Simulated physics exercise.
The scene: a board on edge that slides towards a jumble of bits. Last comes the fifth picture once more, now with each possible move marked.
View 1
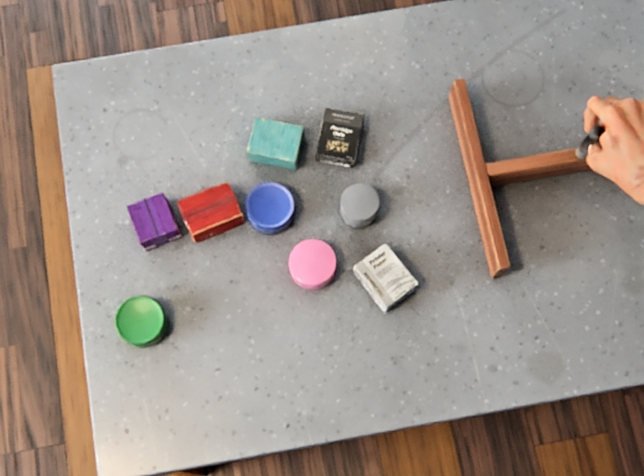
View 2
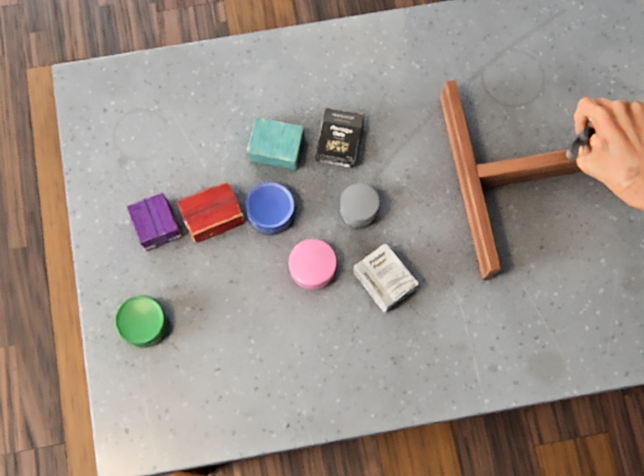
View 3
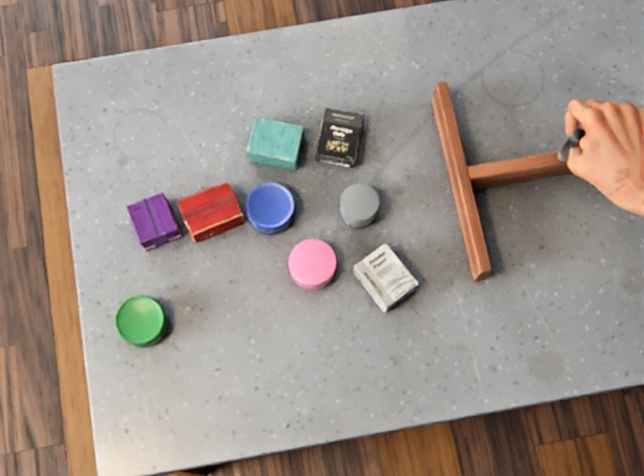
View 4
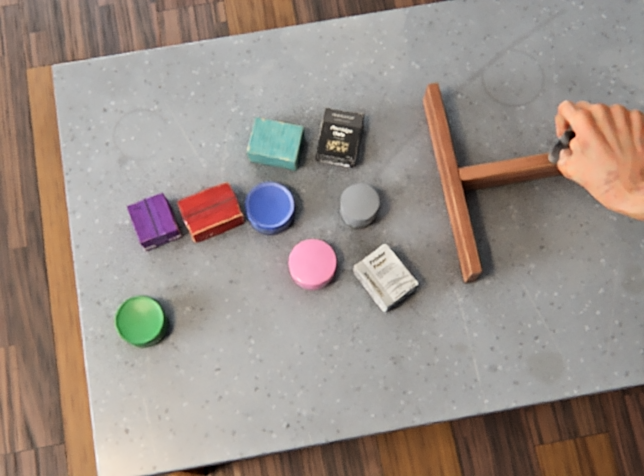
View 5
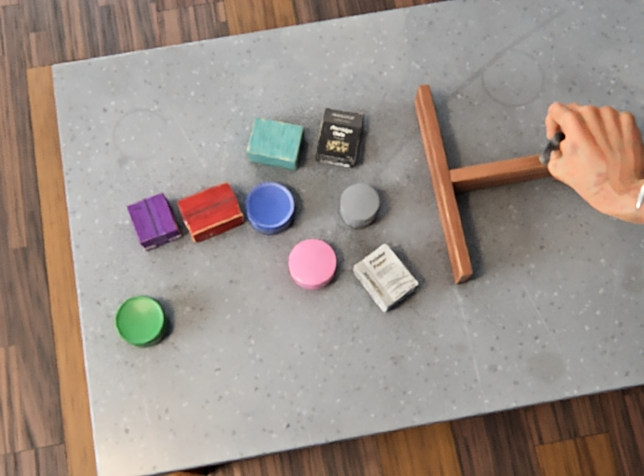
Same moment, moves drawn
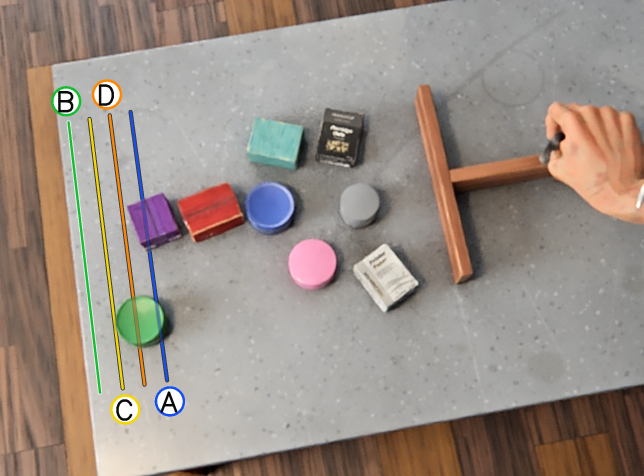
Wooden T-shaped board sliding slowly left across a speckled grey table, pushed by a hand, beside motionless colourful boxes and round pots.
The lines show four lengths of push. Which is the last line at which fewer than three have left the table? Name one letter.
Up to line A.
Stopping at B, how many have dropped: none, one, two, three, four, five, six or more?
Six or more.
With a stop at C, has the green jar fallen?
Yes.
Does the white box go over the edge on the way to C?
No.
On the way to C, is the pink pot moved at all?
By then, yes.
On the copy, A at (148, 241); B at (84, 252); C at (105, 248); D at (126, 245).
On A. First, board (339, 195); turquoise block (254, 152); black packet (301, 150).
Then, board (230, 214); purple box (68, 237); red box (116, 227).
Finally, board (146, 228); red box over the edge; purple box over the edge; two fallen.
By contrast, B drops nine; C drops six; D drops six.
